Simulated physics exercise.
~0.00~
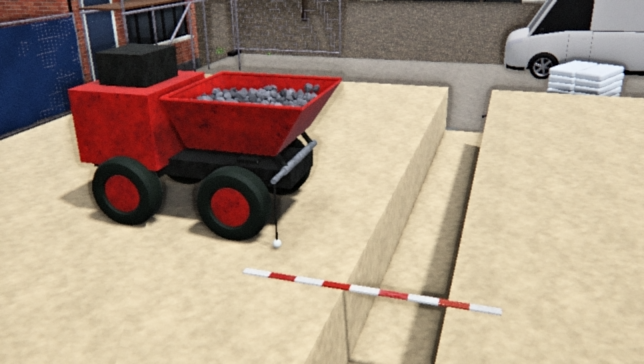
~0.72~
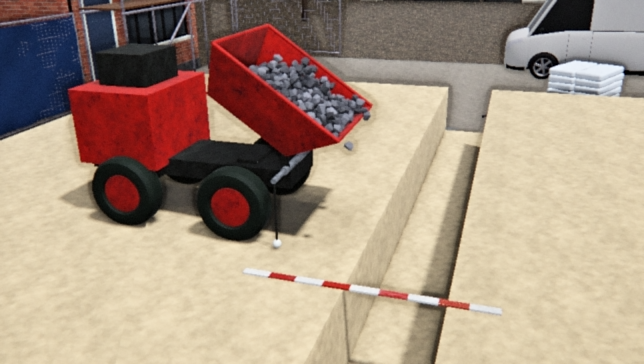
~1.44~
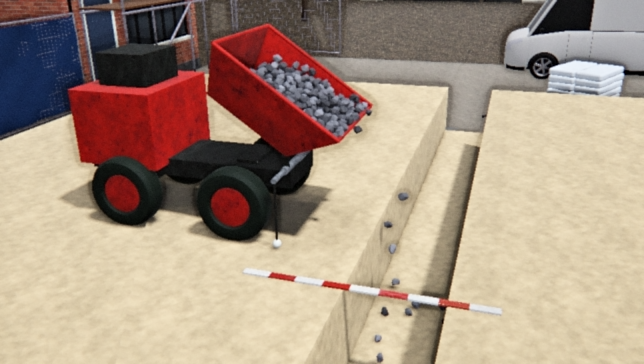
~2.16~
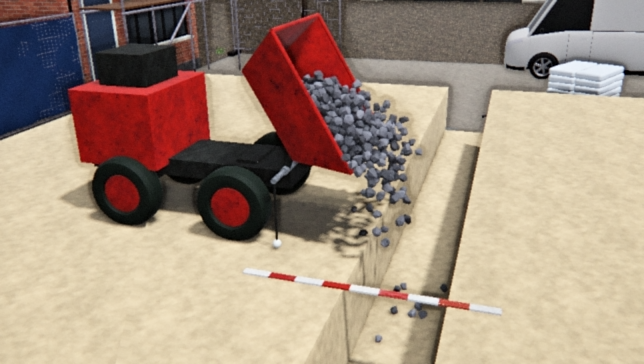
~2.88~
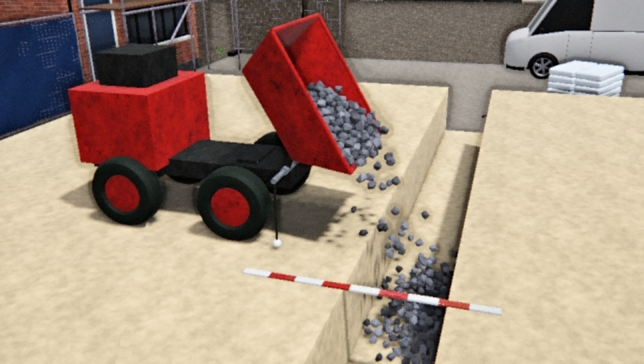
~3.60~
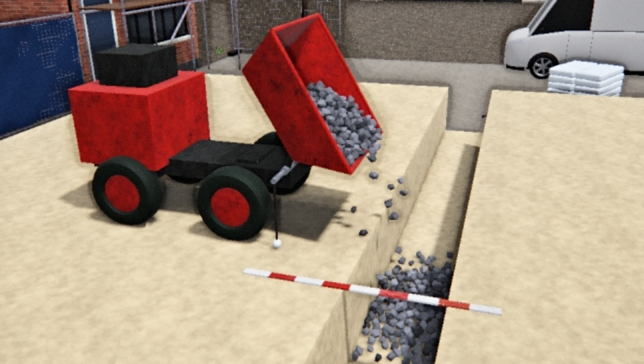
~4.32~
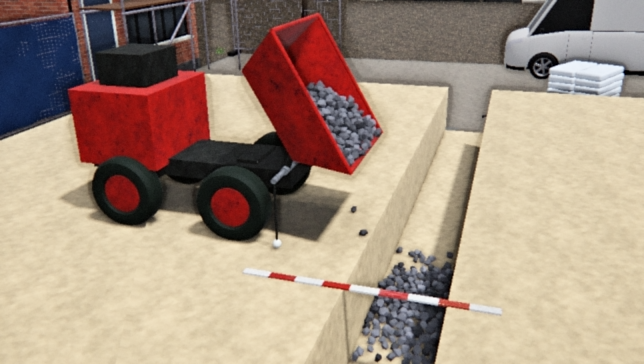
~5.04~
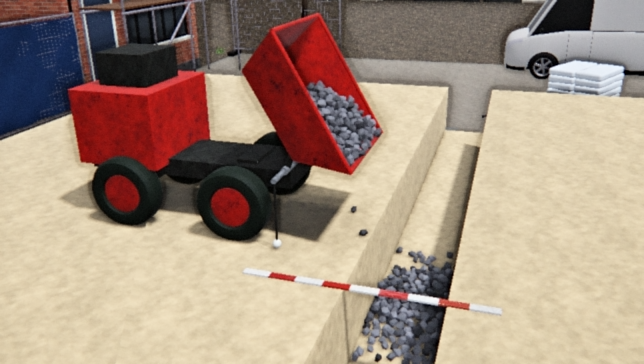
On a sandy building site, a red dumper raised its skip in two stages beside a straight-sided trench, and grey stones trickled, then poured over the edge, leaving a heap at the bottom while many stayed in the steeply tipped skip.
